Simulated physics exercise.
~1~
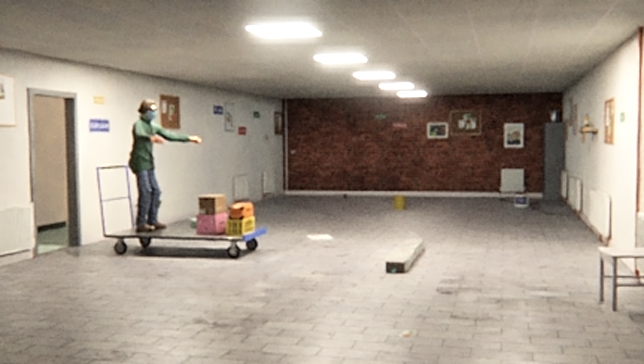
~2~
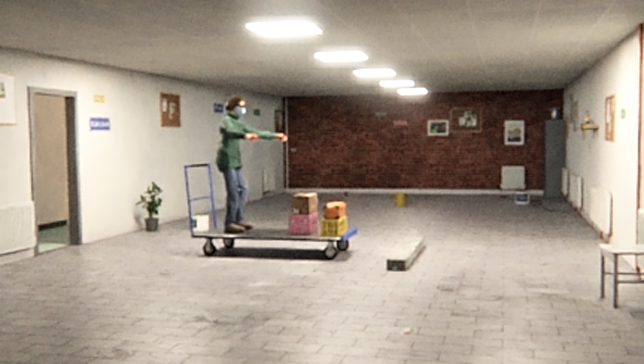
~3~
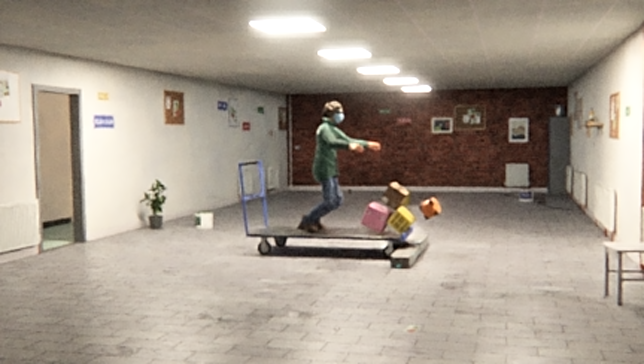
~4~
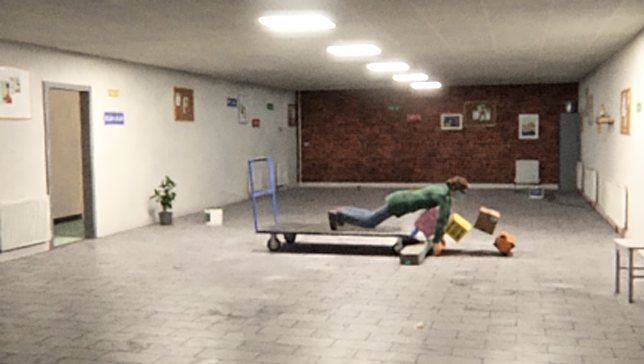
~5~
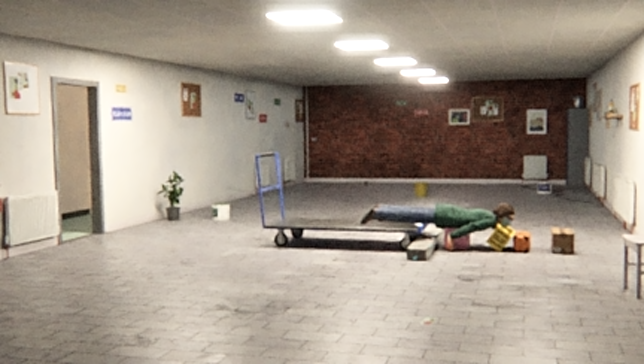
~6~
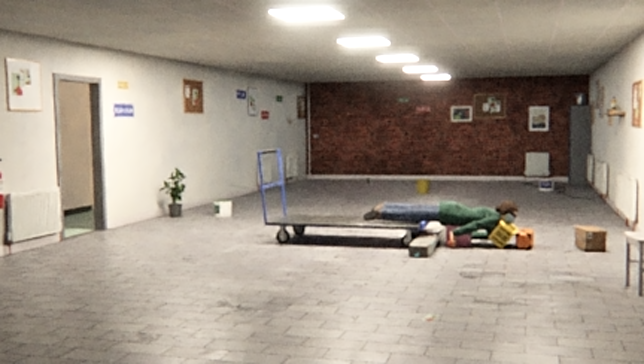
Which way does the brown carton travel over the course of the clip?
The brown carton moves to the right, riding on the cart at first and then tumbling off its front onto the floor beyond the kerb.
